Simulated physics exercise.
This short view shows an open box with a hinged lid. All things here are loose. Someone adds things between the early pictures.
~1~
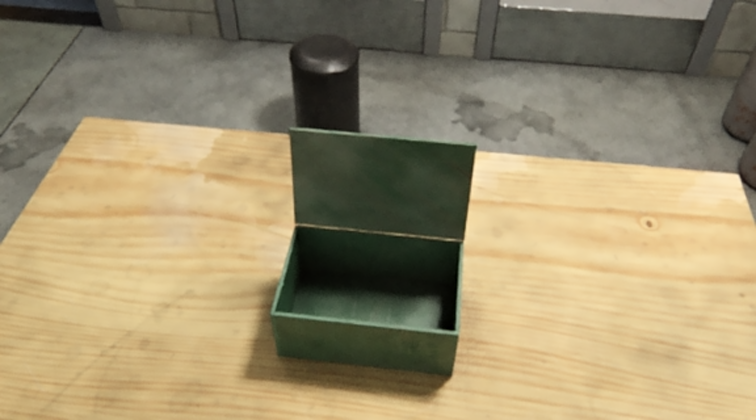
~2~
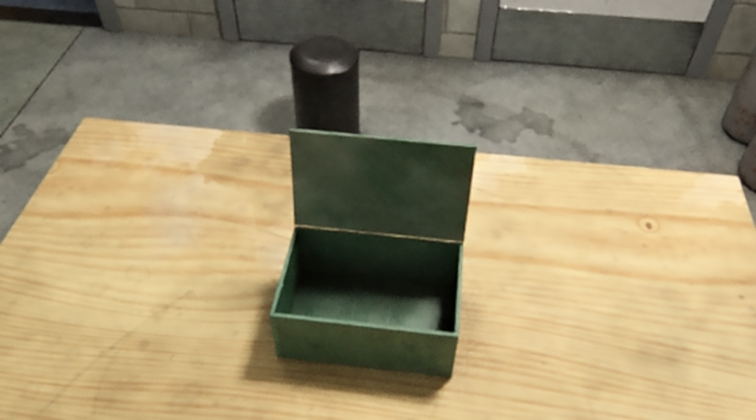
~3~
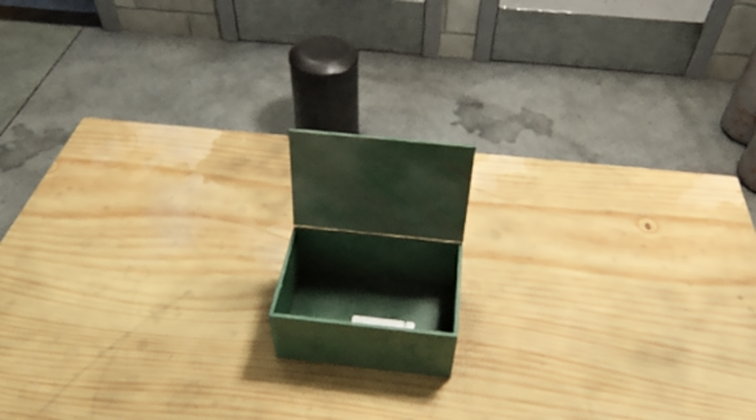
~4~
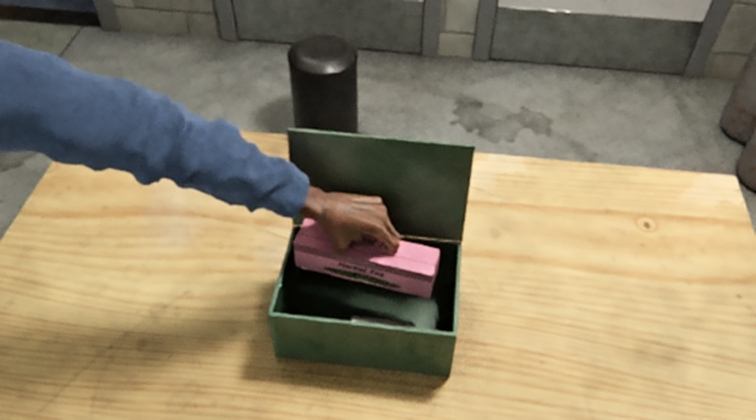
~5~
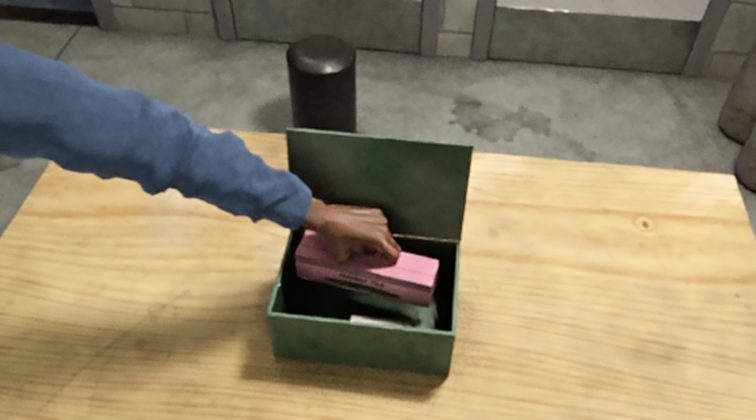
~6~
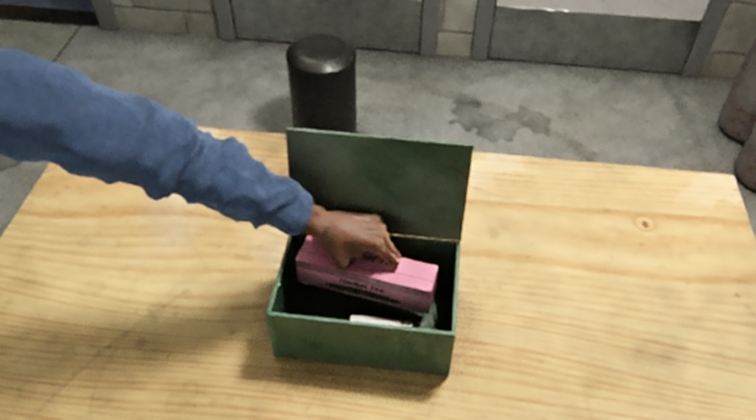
An arm in a blue sleeve comes in from the left over an open green box with a hinged lid, on a pale wooden table seen from above in a grey-floored room. A dark cylinder stands behind the table, and a small white item appears near the box's front inside wall. The hand then lowers a pink carton slightly inside the box, while the camera stays almost still.
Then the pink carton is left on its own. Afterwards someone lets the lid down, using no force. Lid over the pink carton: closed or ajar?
Closed.
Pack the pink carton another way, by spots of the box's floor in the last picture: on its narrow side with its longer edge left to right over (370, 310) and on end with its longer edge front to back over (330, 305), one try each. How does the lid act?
Try one: Lid down; try two: Lid left up.
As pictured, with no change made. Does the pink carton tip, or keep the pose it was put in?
Observation: It keeps the set orientation.
Then, 0.90 s later than the last frame, lid starting down; pink carton moved a little near (367, 294).
Then, 1.50 s later than the last frame, lid 65° above the rim; pink carton moved a little near (367, 294).
Then, 1.80 s later than the last frame, lid 41° above the rim; pink carton moved a little near (367, 294).
Then, 2.10 s later than the last frame, lid 10° above the rim; pink carton moved a little near (367, 294).
When it is over, lid shut; moved from the start, pink carton; white shaker as before. End places, in pixels of the last picture, pink carton near (367, 294).
